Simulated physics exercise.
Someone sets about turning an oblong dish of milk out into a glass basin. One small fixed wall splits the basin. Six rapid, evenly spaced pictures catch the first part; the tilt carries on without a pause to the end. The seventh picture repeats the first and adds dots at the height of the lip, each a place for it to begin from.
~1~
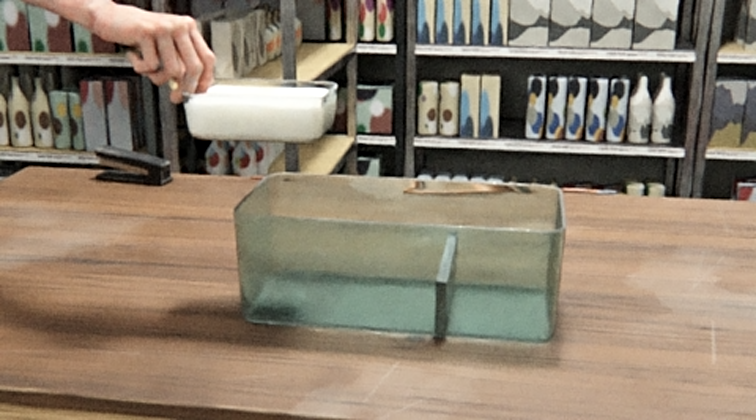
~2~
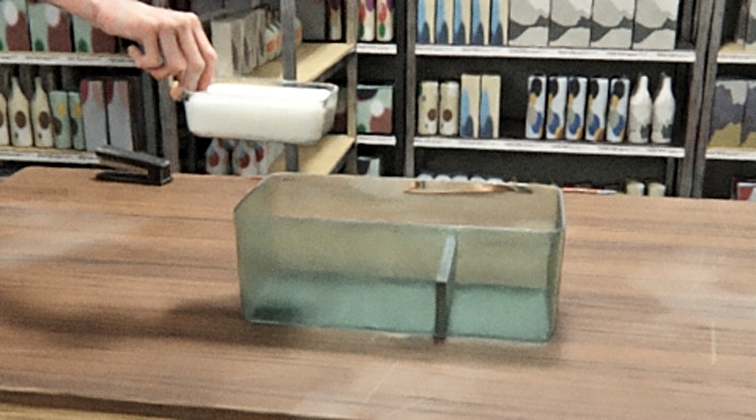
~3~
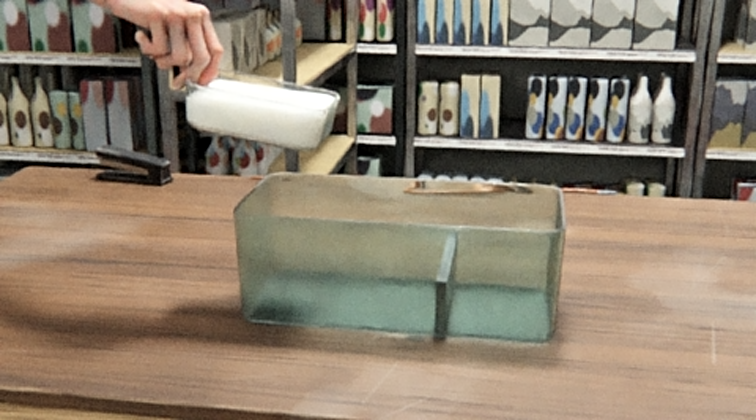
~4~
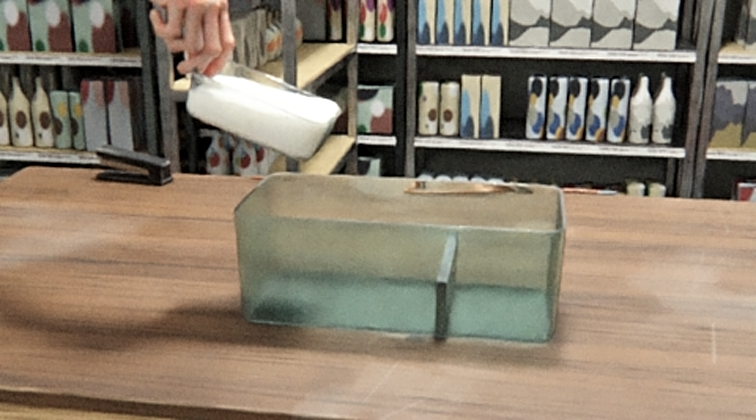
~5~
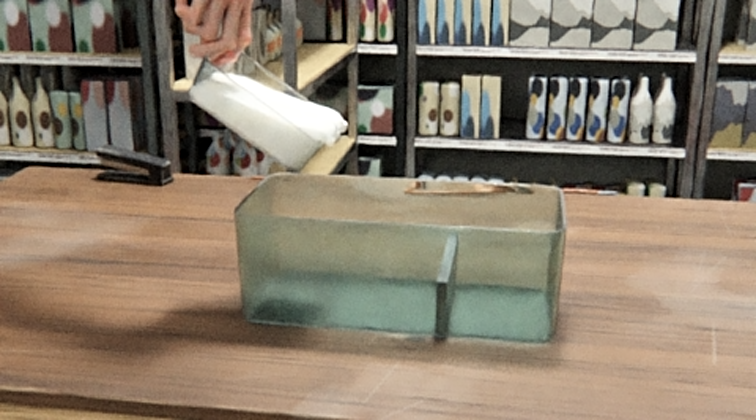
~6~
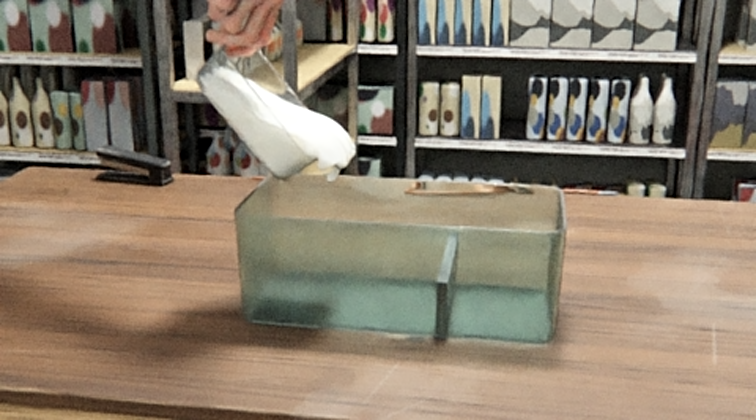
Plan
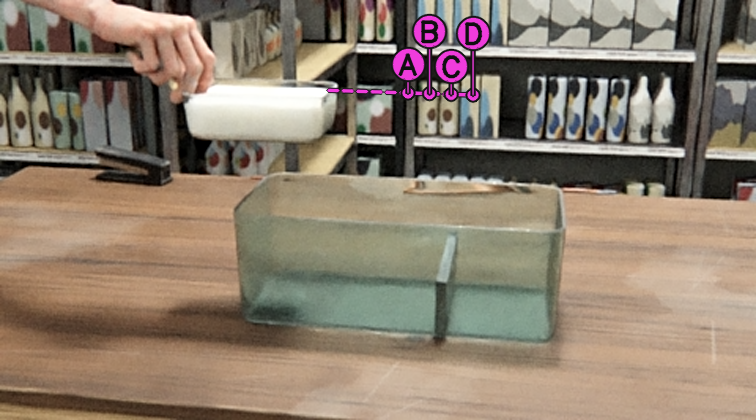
A hand held an oblong clear dish of milk above the left side of a glass basin on a wooden table, then tilted it steeply rightward until the milk slid over its lip.
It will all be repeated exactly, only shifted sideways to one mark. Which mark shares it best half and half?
Choose B.
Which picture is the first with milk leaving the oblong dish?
Picture 4.
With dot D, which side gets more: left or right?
The right side.
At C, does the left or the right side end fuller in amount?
The right side.
On the marked copy, A at (408, 92); B at (429, 93); C at (451, 94); D at (473, 95).
For dot A, about 80 % ends left of the wall and 14 % right of it; 7 % is lost outside.
For dot B, about 45 % ends left of the wall and 53 % right of it.
For dot C, about 24 % ends left of the wall and 74 % right of it.
For dot D, about 16 % ends left of the wall and 80 % right of it; 3 % is lost outside.
